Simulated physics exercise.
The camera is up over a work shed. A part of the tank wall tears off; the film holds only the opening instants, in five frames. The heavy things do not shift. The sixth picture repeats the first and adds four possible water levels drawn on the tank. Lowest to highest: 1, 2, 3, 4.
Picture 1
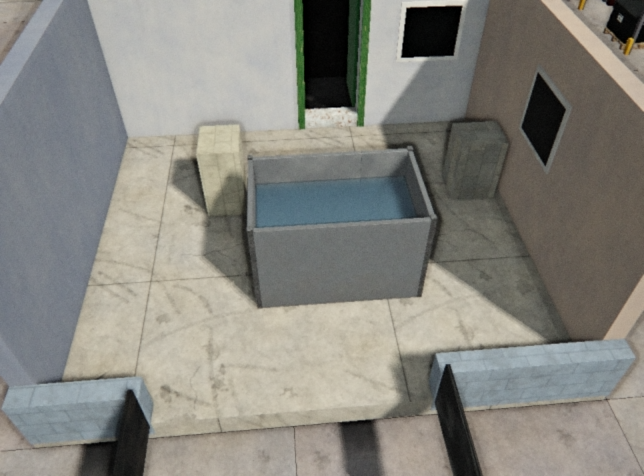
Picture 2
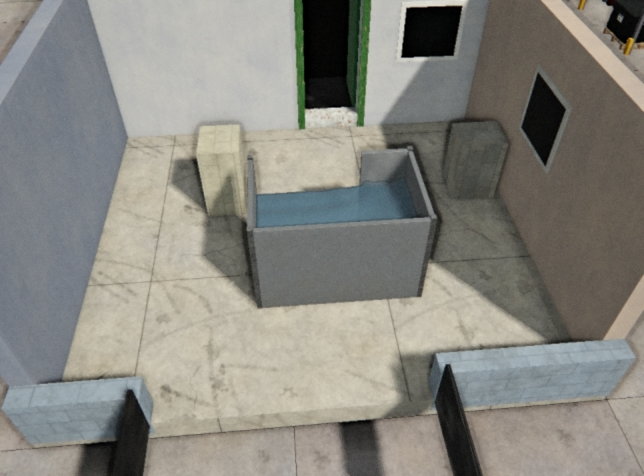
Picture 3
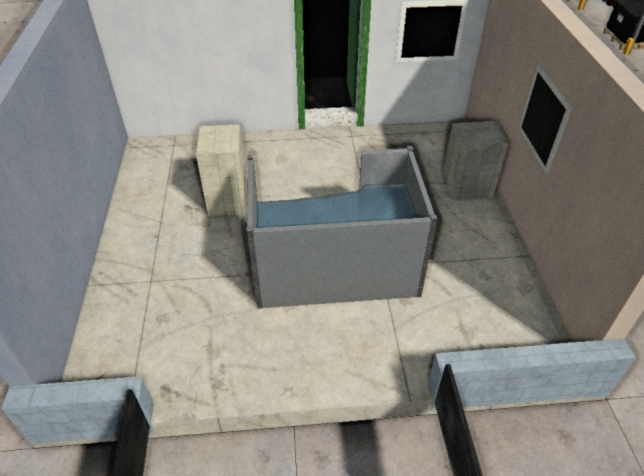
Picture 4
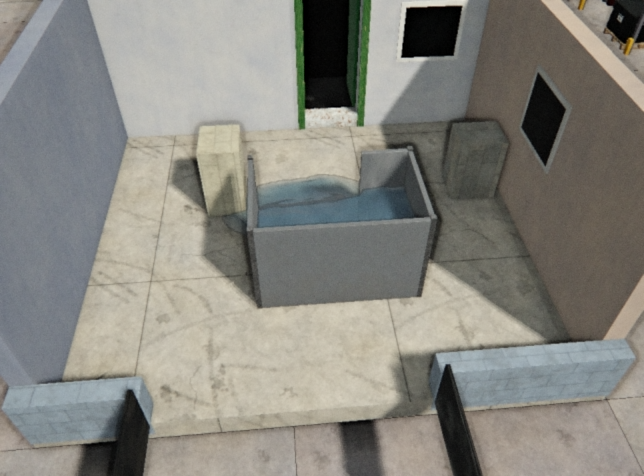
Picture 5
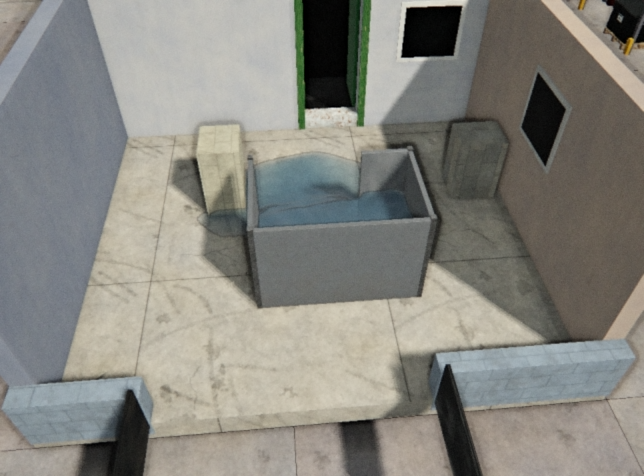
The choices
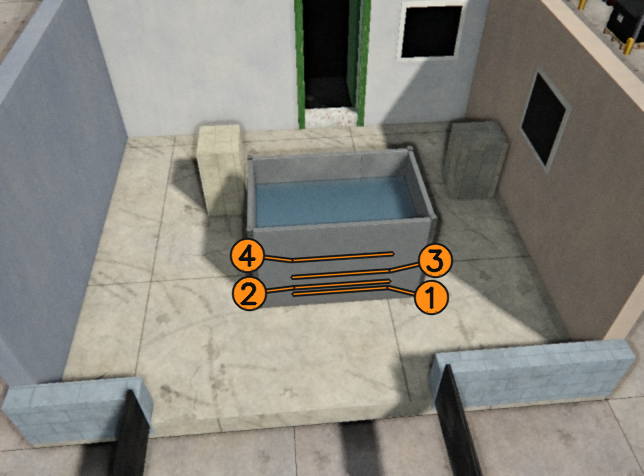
The video shows a grey tank of water in a walled yard; a section of its back wall disappears, and the water pours out through the gap, spreading across the pale floor behind and to the left.
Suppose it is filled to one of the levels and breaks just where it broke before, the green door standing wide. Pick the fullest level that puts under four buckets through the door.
3 will do.
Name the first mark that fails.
Here it is mark 4.
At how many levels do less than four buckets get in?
Three of them.
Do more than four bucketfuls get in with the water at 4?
Yes, it does.
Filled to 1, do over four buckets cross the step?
No, not at all.
On the marked copy, 1 at (341, 290); 2 at (341, 284); 3 at (341, 274); 4 at (342, 257); from the bottom up 1, 2, 3, 4.
With 1, nothing gets over.
With 2, nothing gets over.
With 3, a bucket or two gets in.
With 4, about 9 bucketfuls get in.
